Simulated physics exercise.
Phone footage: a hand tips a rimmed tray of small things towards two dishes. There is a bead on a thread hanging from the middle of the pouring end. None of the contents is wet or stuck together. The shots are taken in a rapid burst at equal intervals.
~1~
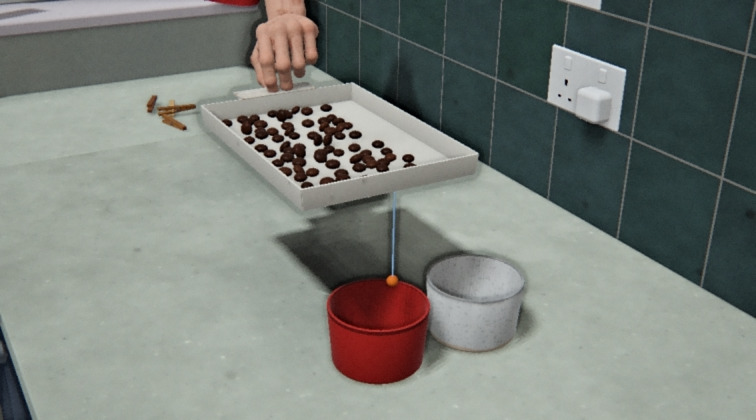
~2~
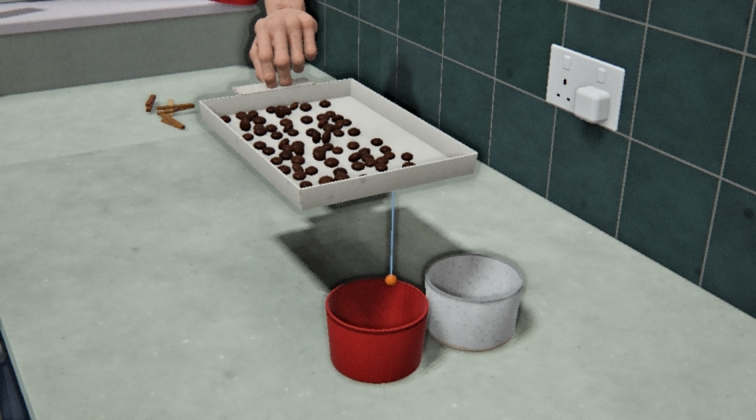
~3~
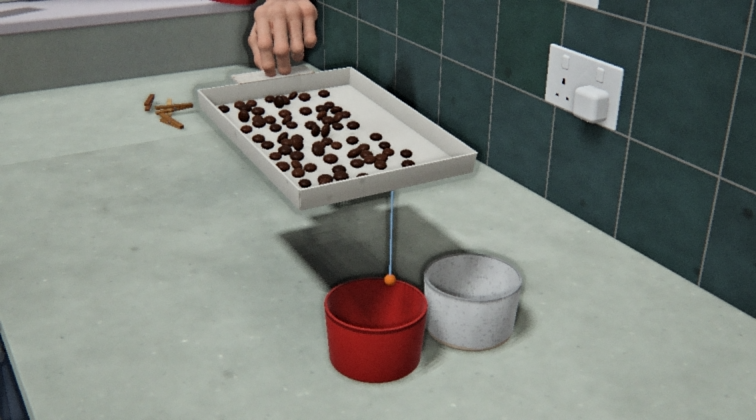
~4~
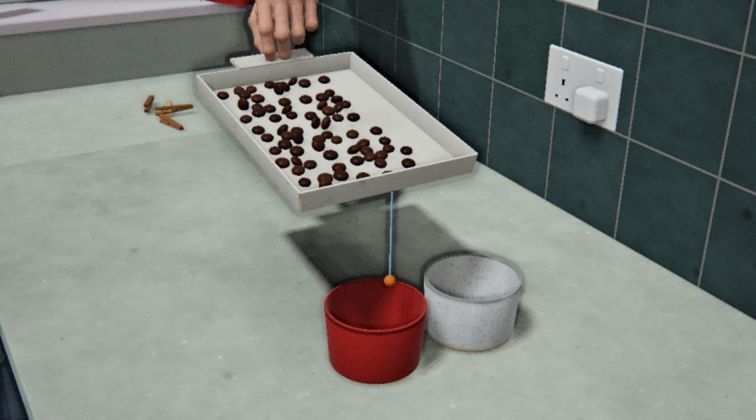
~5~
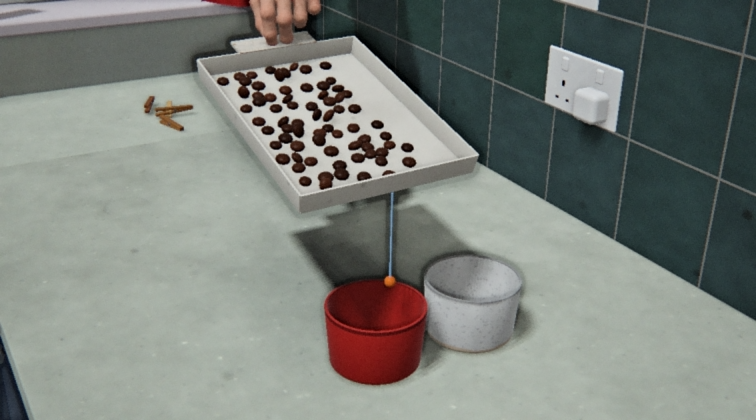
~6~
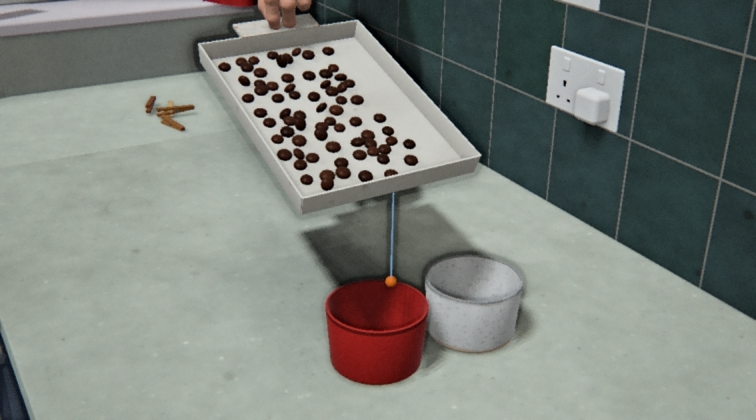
On a pale counter, a hand gradually tilts a tray of dark drops above two dishes.
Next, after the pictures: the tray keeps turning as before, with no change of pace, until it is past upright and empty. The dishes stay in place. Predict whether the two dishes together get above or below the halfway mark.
Below.
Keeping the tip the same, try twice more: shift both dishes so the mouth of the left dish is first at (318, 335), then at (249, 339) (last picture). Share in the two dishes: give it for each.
In order, 70 % and 20 %.
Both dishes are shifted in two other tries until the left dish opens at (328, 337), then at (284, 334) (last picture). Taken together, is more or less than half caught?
The pair would catch the greater share the first time and the lesser share the second time.
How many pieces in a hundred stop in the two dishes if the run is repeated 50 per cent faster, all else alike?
That works out at about 10 percent.
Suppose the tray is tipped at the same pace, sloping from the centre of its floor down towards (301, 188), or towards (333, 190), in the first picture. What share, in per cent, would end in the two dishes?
Around 10 percent for the first aim and around 30 percent for the second.
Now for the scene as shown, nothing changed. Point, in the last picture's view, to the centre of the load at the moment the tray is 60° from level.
Roughly at (359, 156).
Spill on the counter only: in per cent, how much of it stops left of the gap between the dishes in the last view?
About 60 per cent.
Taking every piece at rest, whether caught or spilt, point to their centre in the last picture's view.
The centre settles at about (393, 399).
Soon, tray tipped steeply; all on the tray.
A while on, tray tipped right over; all on the tray.
Towards the end, tray tipped past a quarter turn; a small part in the left dish; most outside both.
Finally, tray tipped past a quarter turn; a small part in the left dish; none in the right dish; most outside both.
